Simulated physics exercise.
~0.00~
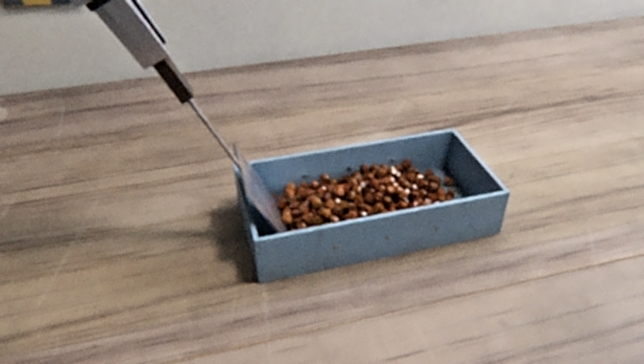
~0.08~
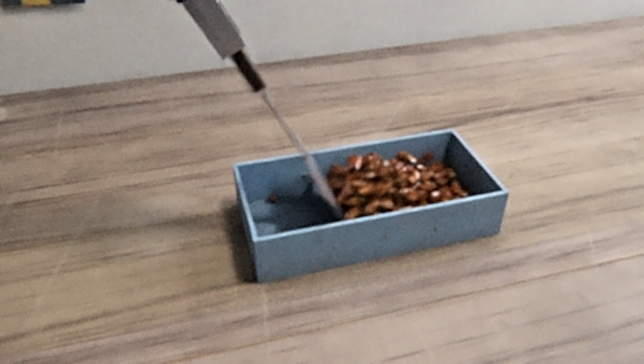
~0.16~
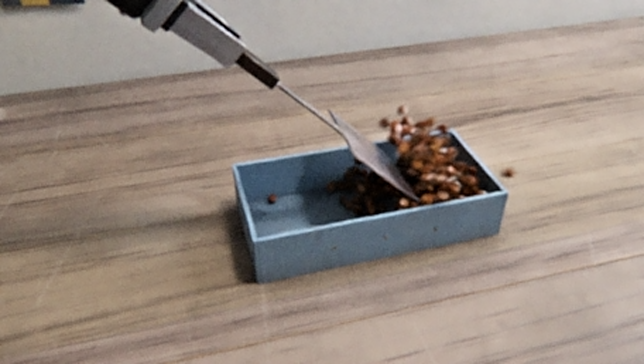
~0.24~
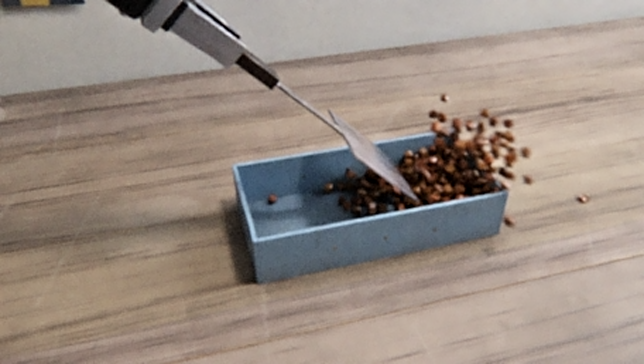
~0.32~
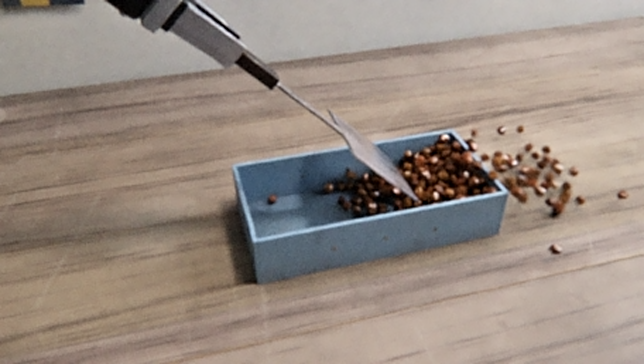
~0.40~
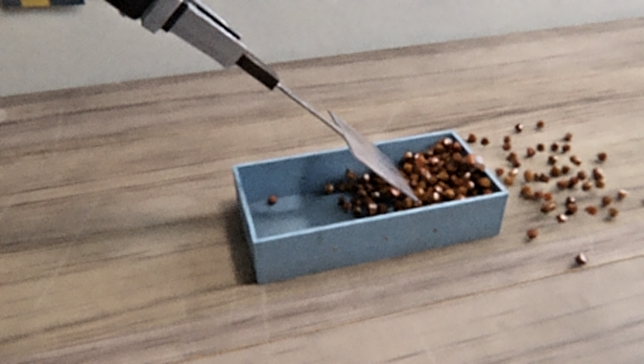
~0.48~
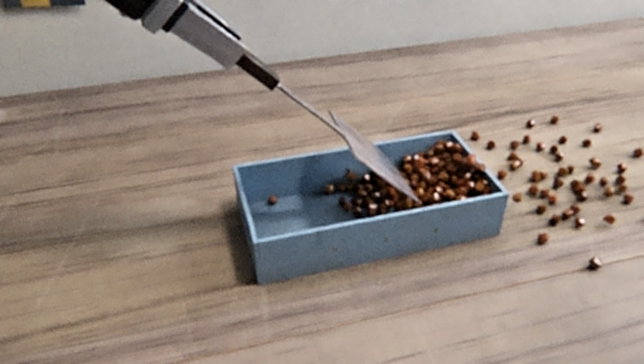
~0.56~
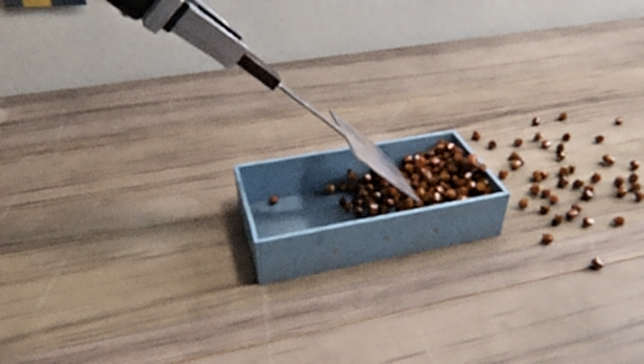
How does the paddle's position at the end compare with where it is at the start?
At the start the paddle is at the left end of the trough, and by the end it is further right and slightly higher, leaning at a flatter angle over the heaped pellets.
A thin grey paddle held by a robot arm stands at the left end of a blue-grey trough on a wood-grained table, seen from slightly above with a pale wall behind. Reddish-brown pellets are spread along the trough. The paddle sweeps right, pushing them into a heap and leaving the left part nearly bare. It then rises a little and tilts flatter, and pellets fly up and spill over the right end. They scatter across the table and settle, while the paddle stays over the heap and most pellets remain inside the trough.
